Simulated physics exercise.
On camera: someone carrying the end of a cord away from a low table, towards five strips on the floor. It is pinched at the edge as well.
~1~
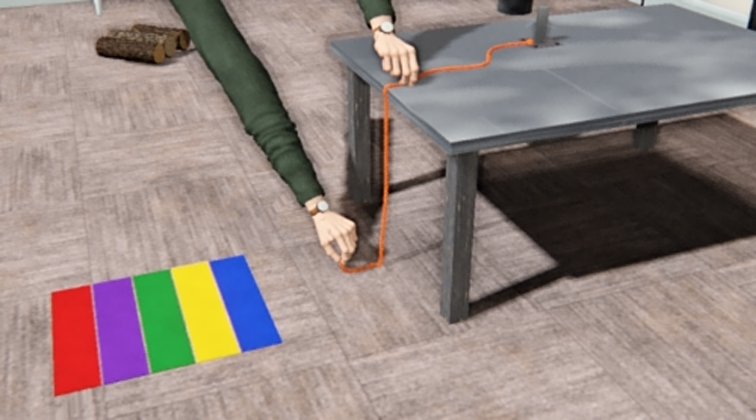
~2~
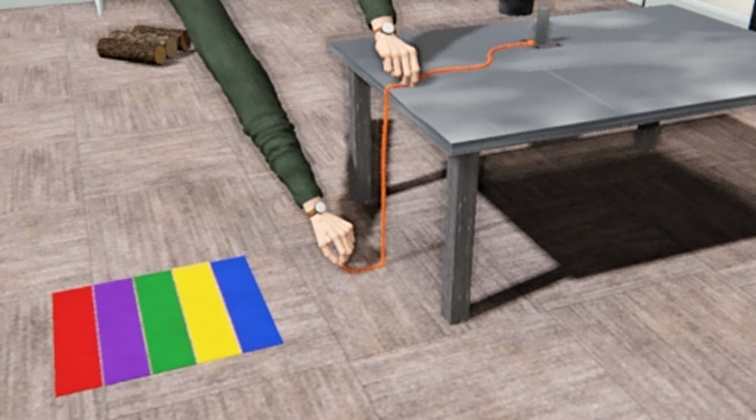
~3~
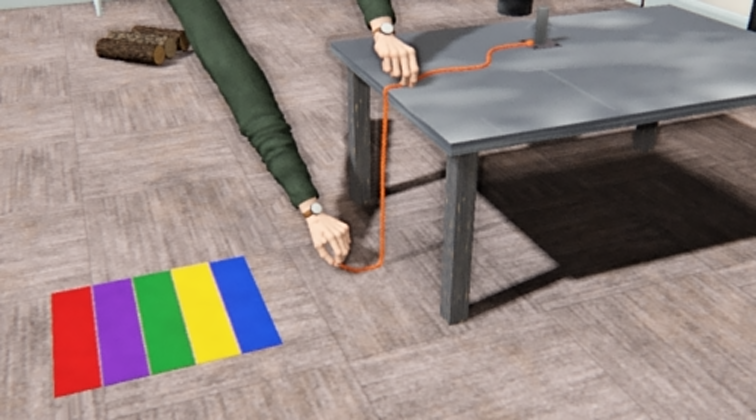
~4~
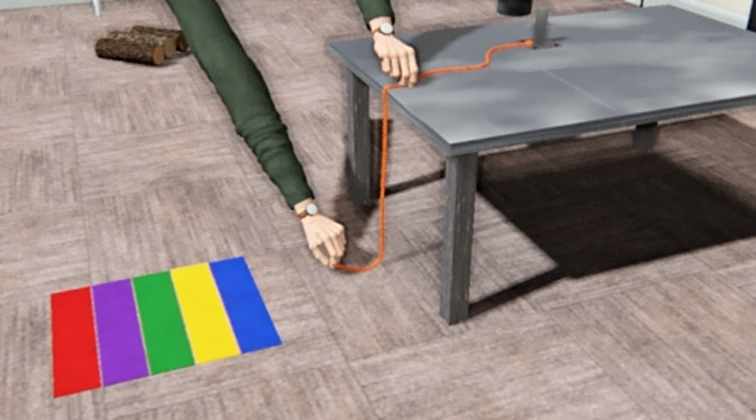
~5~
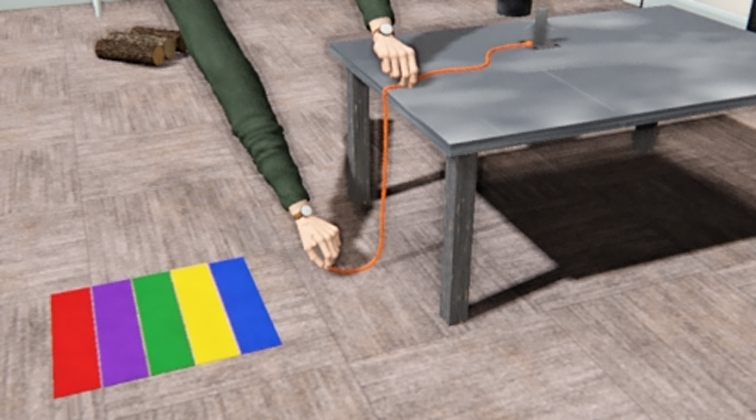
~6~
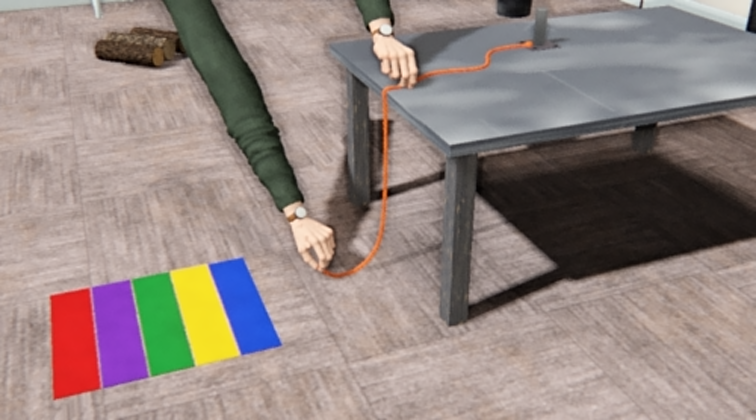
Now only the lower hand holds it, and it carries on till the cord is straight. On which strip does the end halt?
The end stops over the yellow strip.
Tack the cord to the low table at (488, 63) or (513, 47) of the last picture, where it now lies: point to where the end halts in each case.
The places are (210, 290) and (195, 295).
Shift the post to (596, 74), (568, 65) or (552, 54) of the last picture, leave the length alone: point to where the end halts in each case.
Near (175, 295), (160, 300) and (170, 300).
A little later, end near (274, 277); short of the strips.
Next, end near (222, 288); over blue.
When it is tight, end near (192, 294); over yellow. It gets as far as the yellow strip.
